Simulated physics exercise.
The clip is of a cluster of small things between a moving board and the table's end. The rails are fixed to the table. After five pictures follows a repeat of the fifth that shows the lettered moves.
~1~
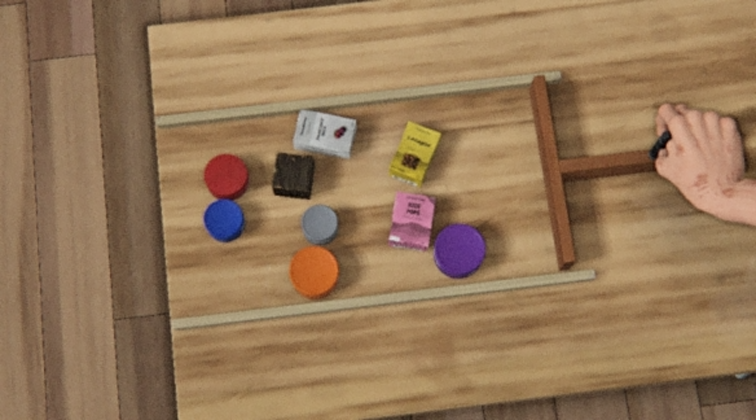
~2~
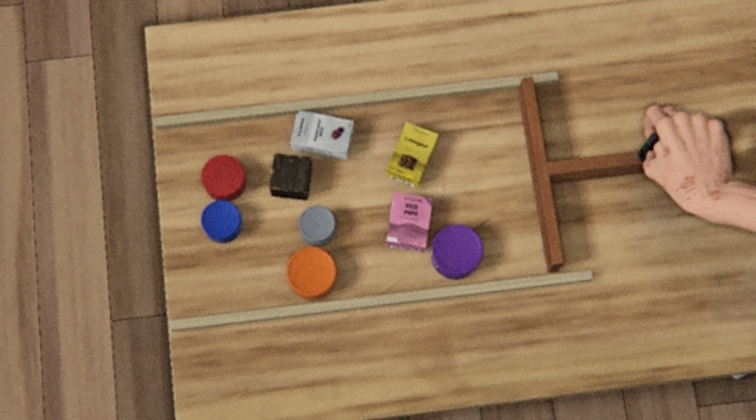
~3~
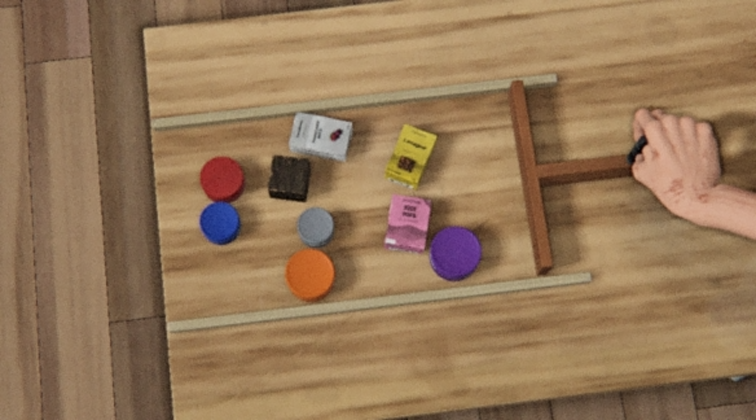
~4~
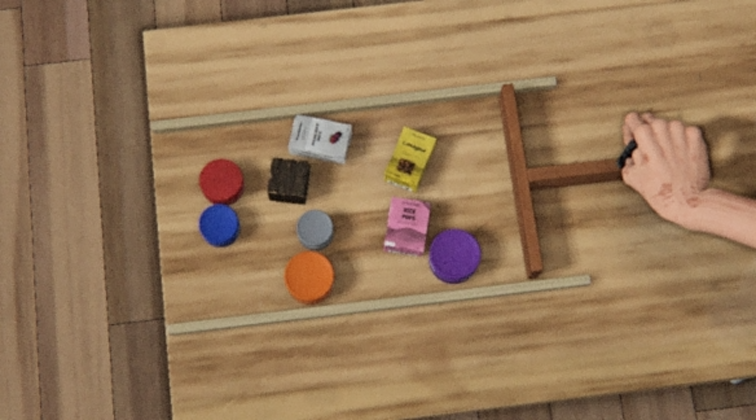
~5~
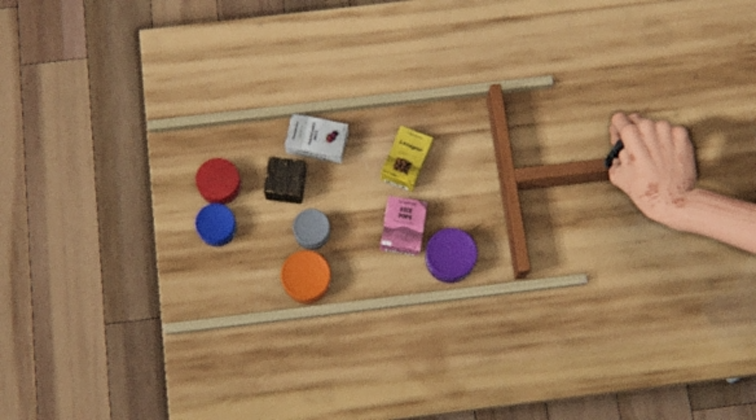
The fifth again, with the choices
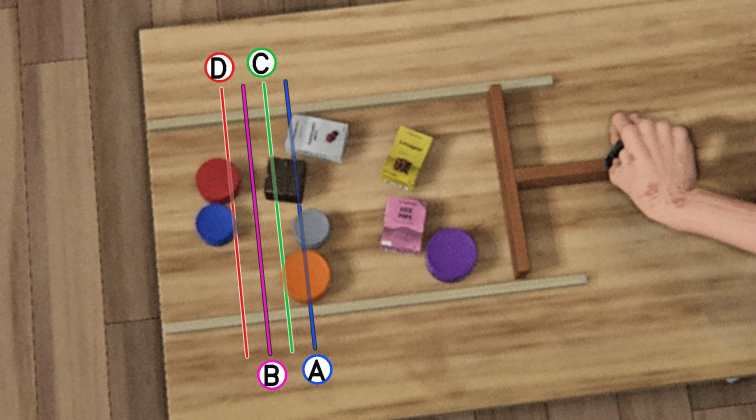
A wooden board, pushed by a hand on its handle, slid a short way left between two pale strips toward a cluster of small packets, round tubs and a dark block, without touching them.
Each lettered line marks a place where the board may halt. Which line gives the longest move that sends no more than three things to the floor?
D.
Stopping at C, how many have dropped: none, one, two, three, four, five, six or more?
In all, none.
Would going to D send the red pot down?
Yes.
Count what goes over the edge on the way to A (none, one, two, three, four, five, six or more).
In all, none.
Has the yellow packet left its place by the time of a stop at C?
Yes.
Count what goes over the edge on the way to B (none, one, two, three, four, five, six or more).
In all, none.
On the copy, A at (300, 211); B at (256, 216); C at (278, 213); D at (234, 219).
On D. First, board (411, 187); purple tub (389, 271); yellow packet (383, 164).
Then, board (311, 198); blue tub (205, 224); red pot (208, 183).
Finally, board (235, 207); blue tub over the edge; red pot over the edge; two fallen.
By contrast, A is within the limit but short; B is within the limit but short; C is within the limit but short.
